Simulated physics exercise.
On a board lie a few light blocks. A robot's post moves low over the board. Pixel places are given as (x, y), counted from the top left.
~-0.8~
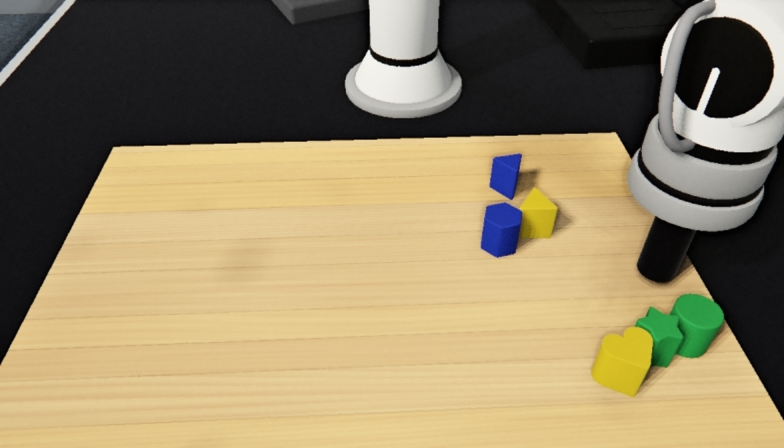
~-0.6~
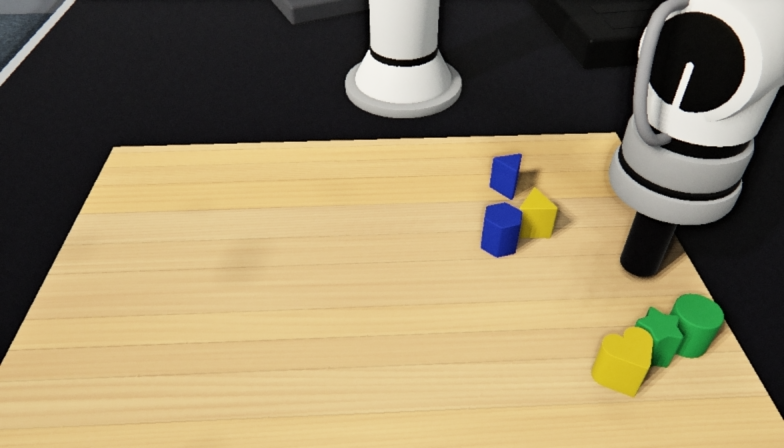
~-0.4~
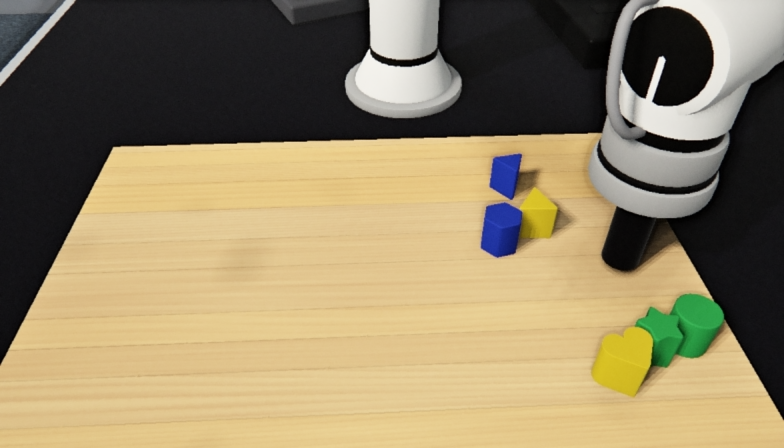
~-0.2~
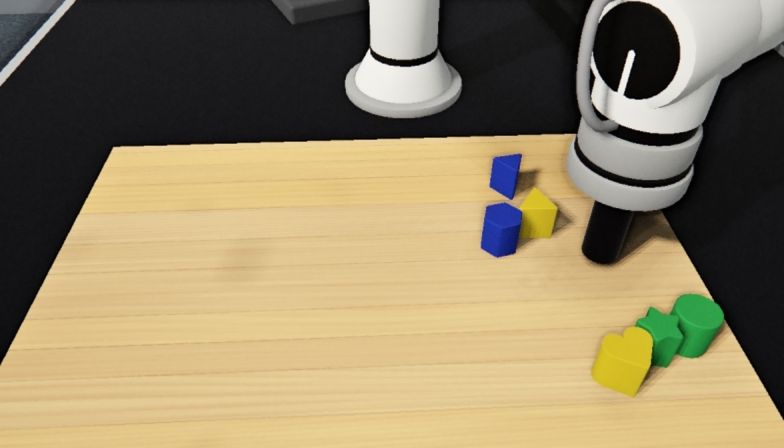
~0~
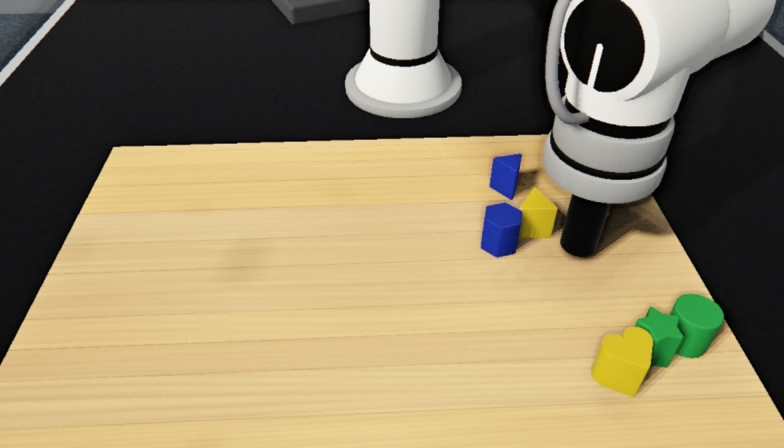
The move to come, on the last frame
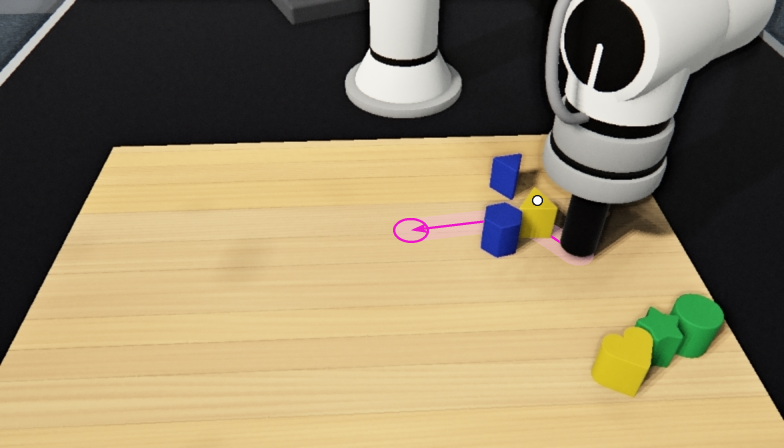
A robot arm with a black post starts near the right edge of a wooden board, above a green and yellow group of blocks. The post slides steadily left and slightly away from the viewer, ending just right of the yellow triangle beside two blue blocks, while every block stays still.
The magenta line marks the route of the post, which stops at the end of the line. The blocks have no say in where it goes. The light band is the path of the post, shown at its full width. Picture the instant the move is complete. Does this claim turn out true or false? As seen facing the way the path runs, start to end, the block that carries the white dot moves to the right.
True.
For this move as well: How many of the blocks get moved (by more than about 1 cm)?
Blocks displaced: 1.
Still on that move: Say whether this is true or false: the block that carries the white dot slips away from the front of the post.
It is true.
The line goes from (576, 253) through (525, 224) and (468, 223) to (411, 230); the dot is on the yellow triangle.
One third of the way, post at (526, 216); yellow triangle at (502, 186), turned 65° anticlockwise.
Two thirds of the way, post at (467, 216); yellow triangle at (460, 176), turned 20° anticlockwise.
At the end, post at (411, 222); blue hexagonal block unmoved; yellow triangle at (458, 176), turned 15° anticlockwise.
